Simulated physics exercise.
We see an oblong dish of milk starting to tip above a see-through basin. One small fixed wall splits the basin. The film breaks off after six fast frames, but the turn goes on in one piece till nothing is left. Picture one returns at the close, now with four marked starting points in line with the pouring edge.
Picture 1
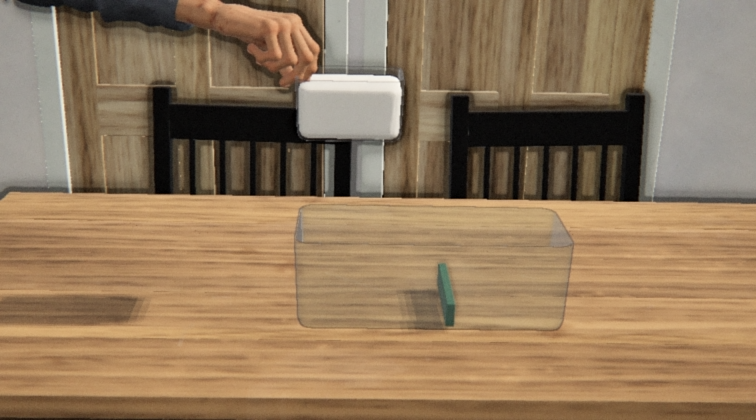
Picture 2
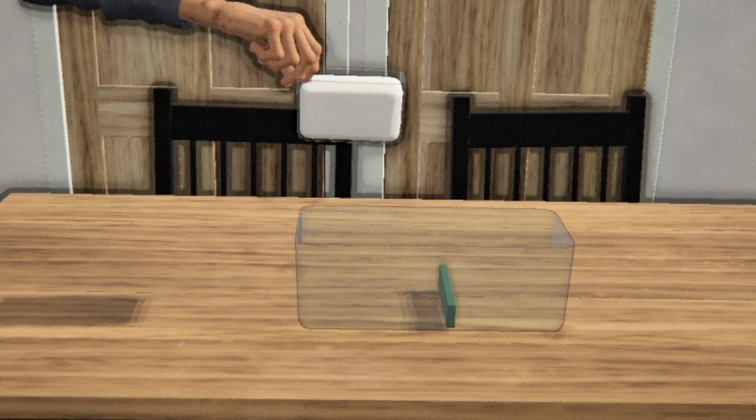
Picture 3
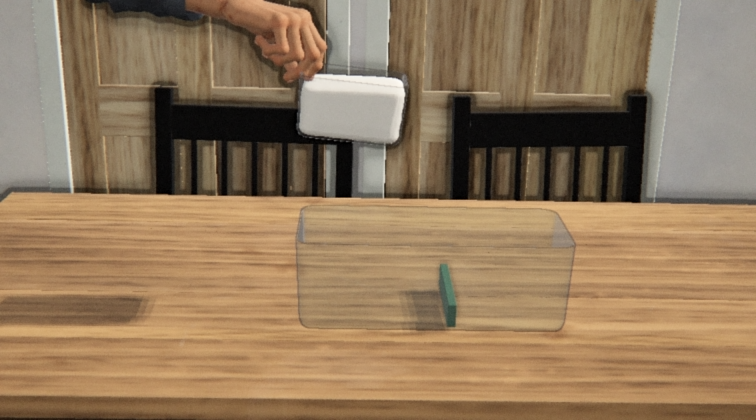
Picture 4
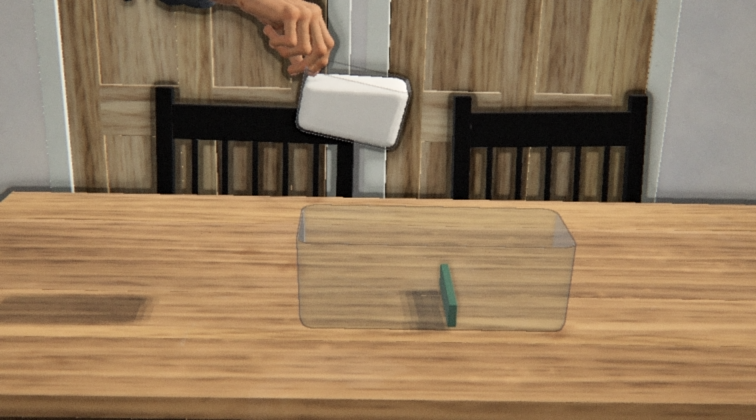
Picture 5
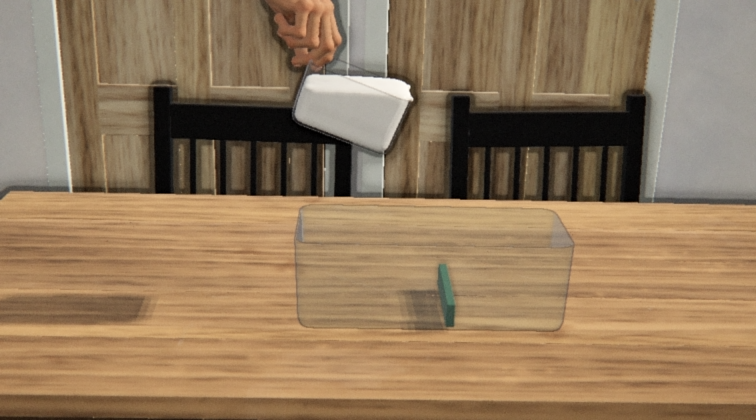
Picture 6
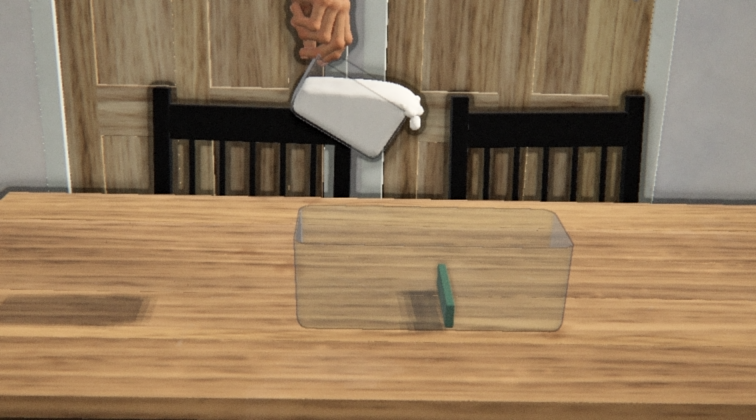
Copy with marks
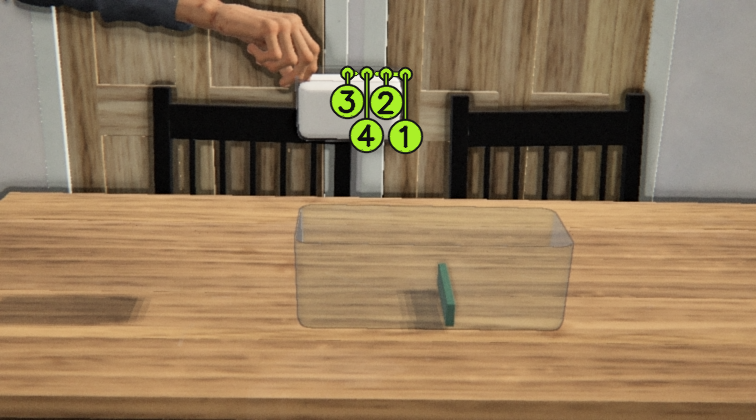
A hand tilts a dish of milk rightward above a clear basin until milk crosses its lip.
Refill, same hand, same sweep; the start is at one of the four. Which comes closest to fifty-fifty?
The best place is 2.
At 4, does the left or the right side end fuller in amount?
The left side.
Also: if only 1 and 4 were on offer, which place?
1.
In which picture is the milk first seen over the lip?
Picture 5.
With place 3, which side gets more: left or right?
The left one.
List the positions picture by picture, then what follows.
Upright, lip at (400, 74); basin from (297, 325) to (562, 328); top of the wall at (446, 283); nothing has left yet.
Upright, lip at (402, 76); nothing has left yet.
Tipped about 5°, lip at (405, 79); nothing has left yet.
Tipped about 12°, lip at (408, 85); nothing has left yet.
Tipped about 20°, lip at (408, 93); milk is over the lip, down to (408, 93).
Tipped about 31°, lip at (407, 104); milk is over the lip, down to (413, 121).
On the marked copy, 1 at (405, 74); 2 at (386, 74); 3 at (347, 73); 4 at (366, 73).
With 1, about 37 % ends left of the wall and 62 % right of it.
With 2, about 48 % ends left of the wall and 51 % right of it.
With 3, about 84 % ends left of the wall and 14 % right of it.
With 4, about 78 % ends left of the wall and 20 % right of it.
